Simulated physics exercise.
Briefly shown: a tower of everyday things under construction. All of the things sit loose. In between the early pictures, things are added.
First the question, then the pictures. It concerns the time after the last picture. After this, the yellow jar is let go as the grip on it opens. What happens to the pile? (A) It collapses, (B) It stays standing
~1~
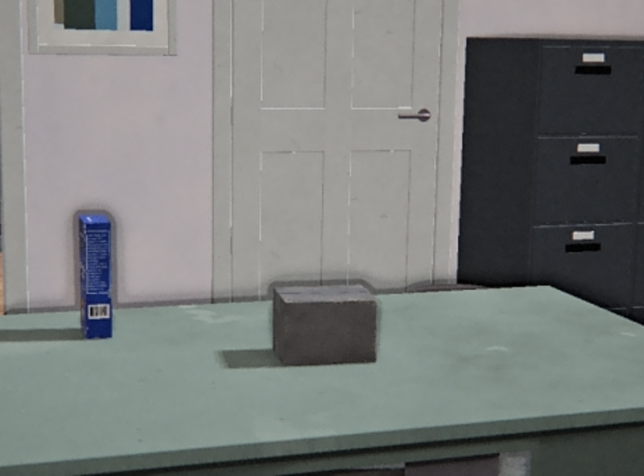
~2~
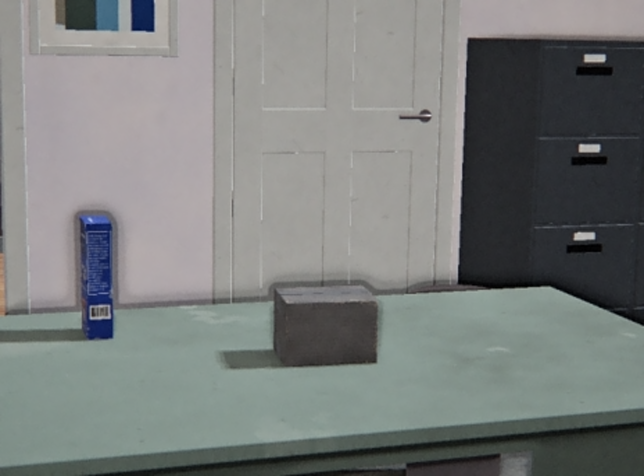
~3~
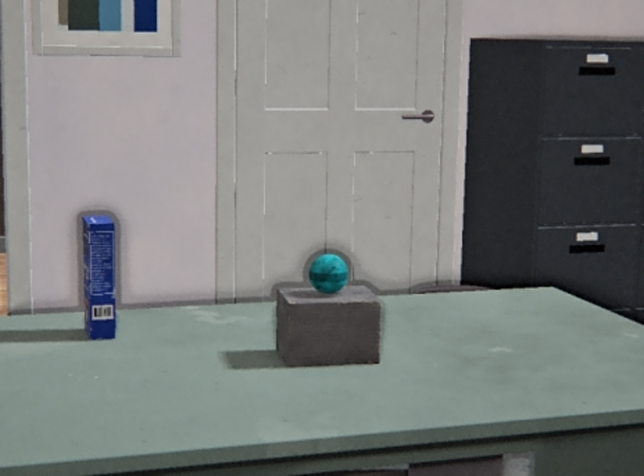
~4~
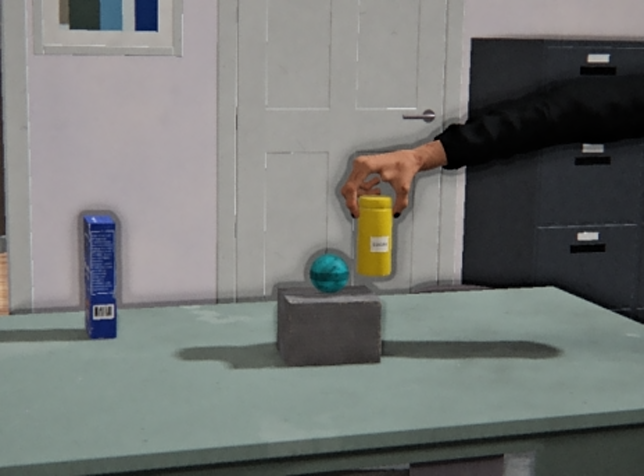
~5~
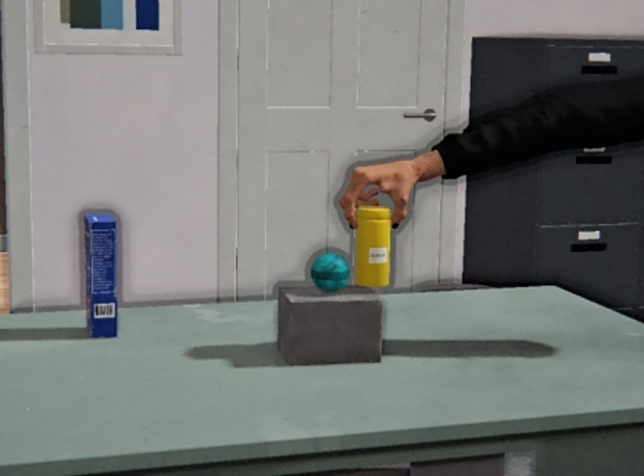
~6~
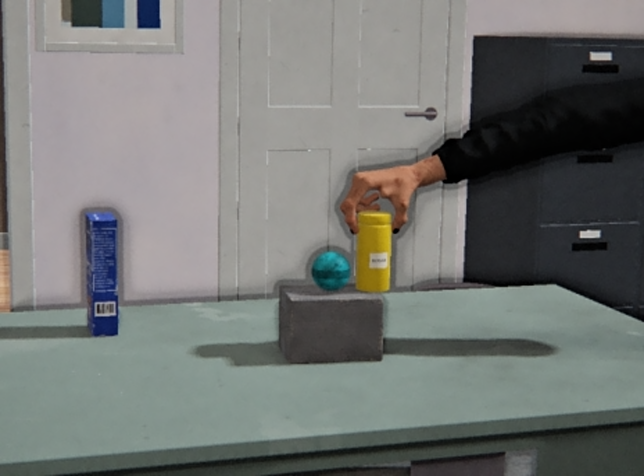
It stays standing (B).
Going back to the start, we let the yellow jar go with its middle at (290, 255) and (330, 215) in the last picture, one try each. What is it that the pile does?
The pile remains stable in the first case, then in the second case it tips over.
Then, 0.20 s on from there, no change.
Then, 0.60 s on from there, yellow jar resting near (374, 251).
In the end, all 4 unmoved. At the end, from the last picture's camera, yellow jar near (374, 251). The pile stays up.
